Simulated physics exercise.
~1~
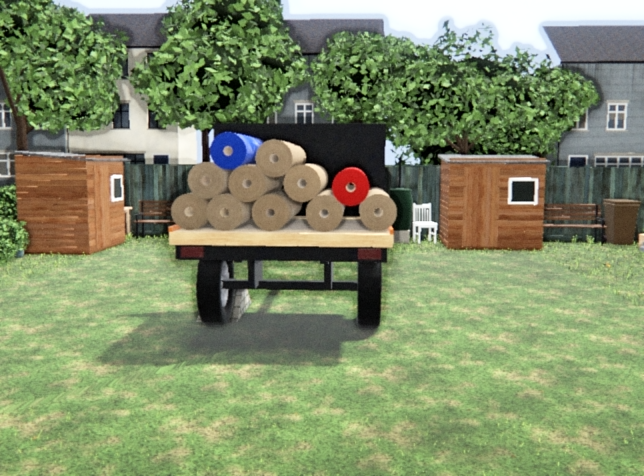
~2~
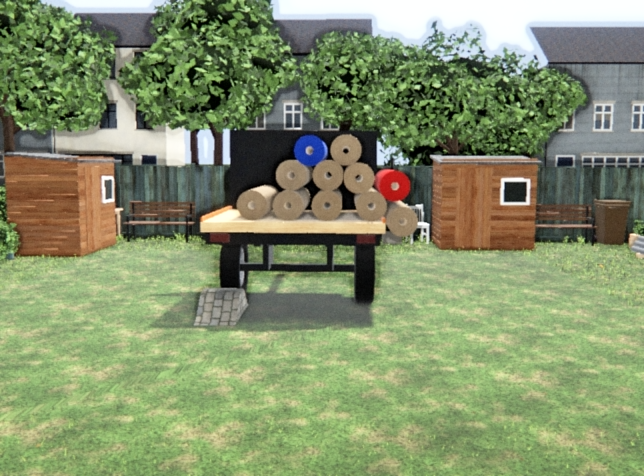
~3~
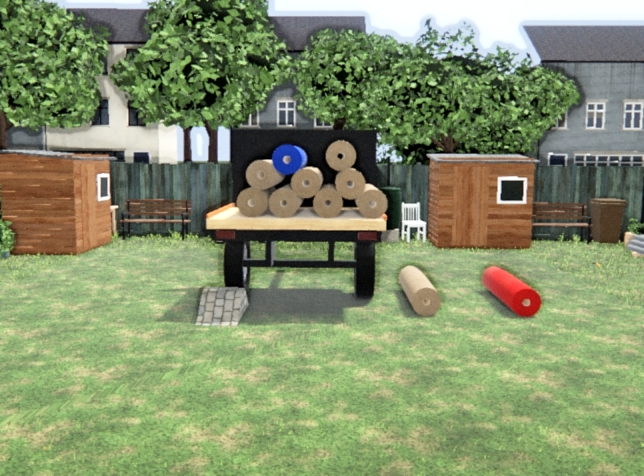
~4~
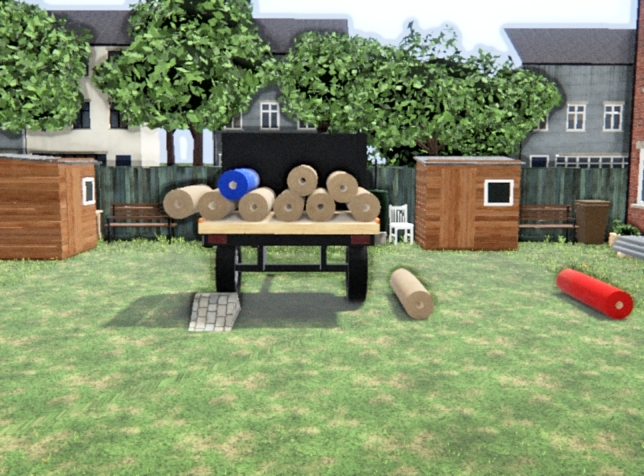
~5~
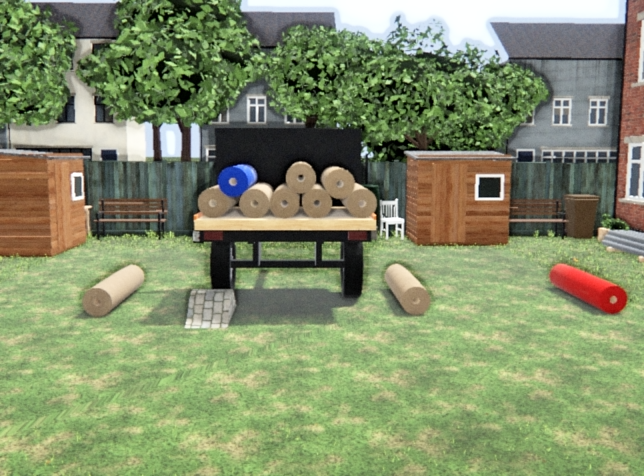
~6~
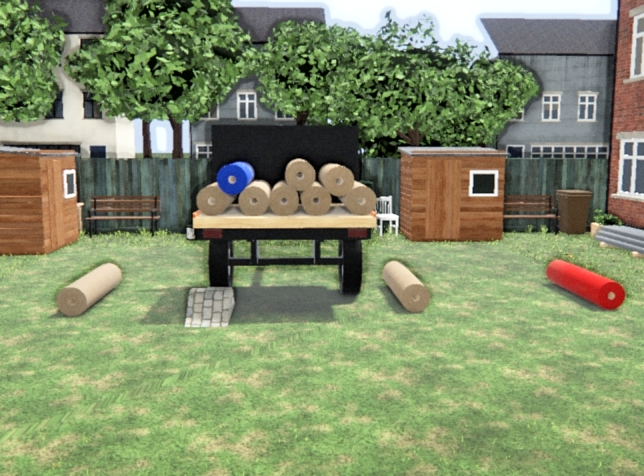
In a garden, a trailer of stacked rolls jolts and spills three, red included.
